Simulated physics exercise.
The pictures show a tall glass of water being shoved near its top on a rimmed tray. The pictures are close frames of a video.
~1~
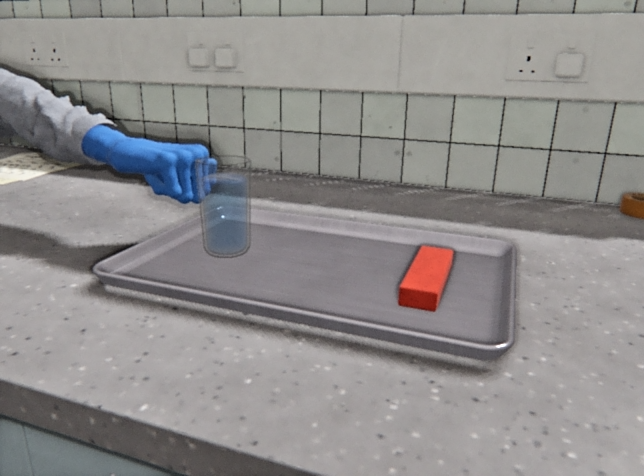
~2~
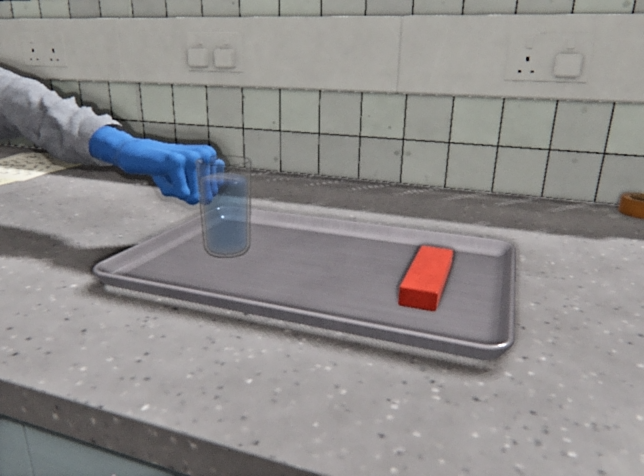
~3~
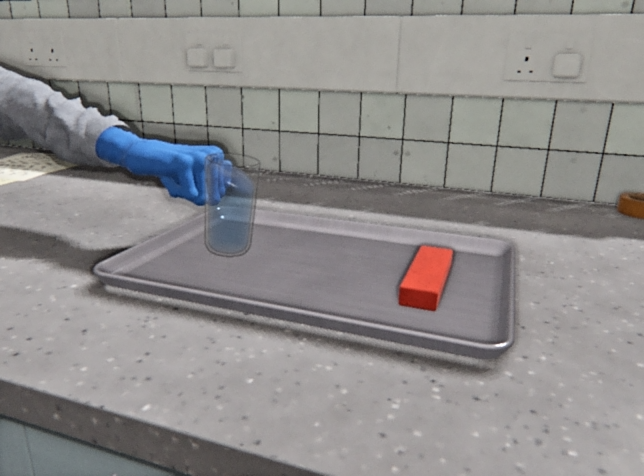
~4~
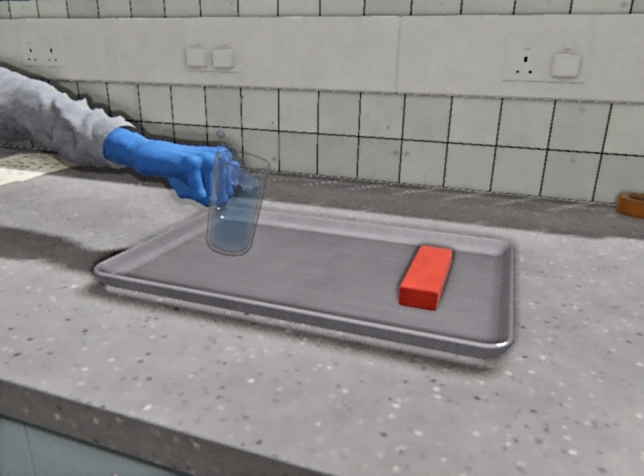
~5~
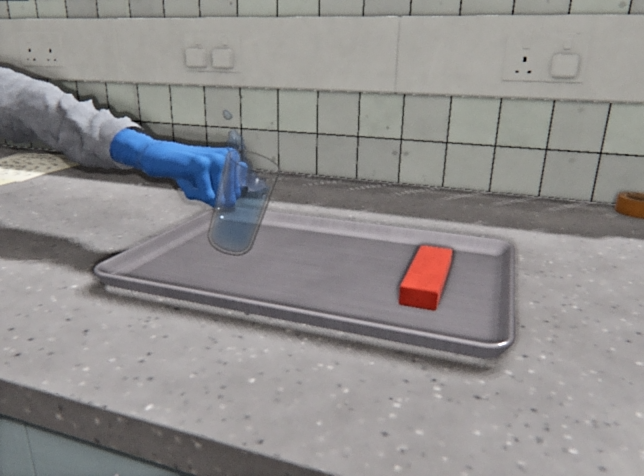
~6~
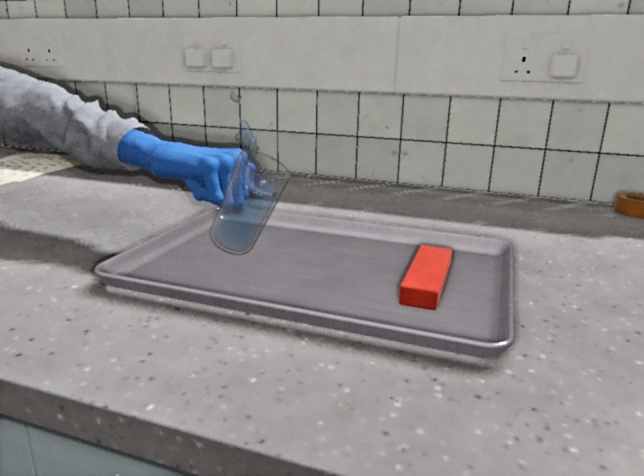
In the video, a blue-gloved hand pushes near the top of a clear glass of water on a rimmed metal tray, and the glass, upright at first, leans progressively to the right while a red block stays still.
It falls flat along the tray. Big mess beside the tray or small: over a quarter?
As it turns out, under a quarter gets off the tray.
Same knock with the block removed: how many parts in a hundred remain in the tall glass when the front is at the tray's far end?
Close to 45 per cent.
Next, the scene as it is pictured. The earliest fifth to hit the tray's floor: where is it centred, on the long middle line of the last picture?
Around (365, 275).
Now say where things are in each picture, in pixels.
In the first frame, it leans 0°; its right rim is at (246, 164); the water meets the walls at (207, 175) and (247, 179); the tray's far rim is at (513, 286); a block is fixed to the tray further along.
In the second frame, it leans 0°; its right rim is at (247, 164); the water meets the walls at (207, 175) and (247, 180).
In the third frame, it leans 6°; its right rim is at (256, 166); the water meets the walls at (214, 156) and (249, 180).
In the fourth frame, it leans 13°; its right rim is at (266, 169); the water meets the walls at (224, 156) and (262, 187); 1 per cent is over the edge.
In the fifth frame, it leans 20°; its right rim is at (276, 174); the water meets the walls at (229, 178) and (272, 188); 3 per cent is over the edge.
In the sixth frame, it leans 27°; its right rim is at (287, 180); the water meets the walls at (232, 191) and (280, 192); 4 per cent is over the edge.
A moment on, the tall glass lies on its side and 96 per cent is in the glass, 0 on the tray and 4 above or beyond its rim.
Next, the tall glass lies on its side and 50 per cent is in the glass, 36 on the tray and 14 above or beyond its rim.
Then the tall glass lies on its side and 28 per cent is in the glass, 45 on the tray and 28 above or beyond its rim.
Later the tall glass lies on its side and 15 per cent is in the glass, 74 on the tray and 11 above or beyond its rim.
In the end 90 per cent is held by tray and glass, 10 is off the tray.
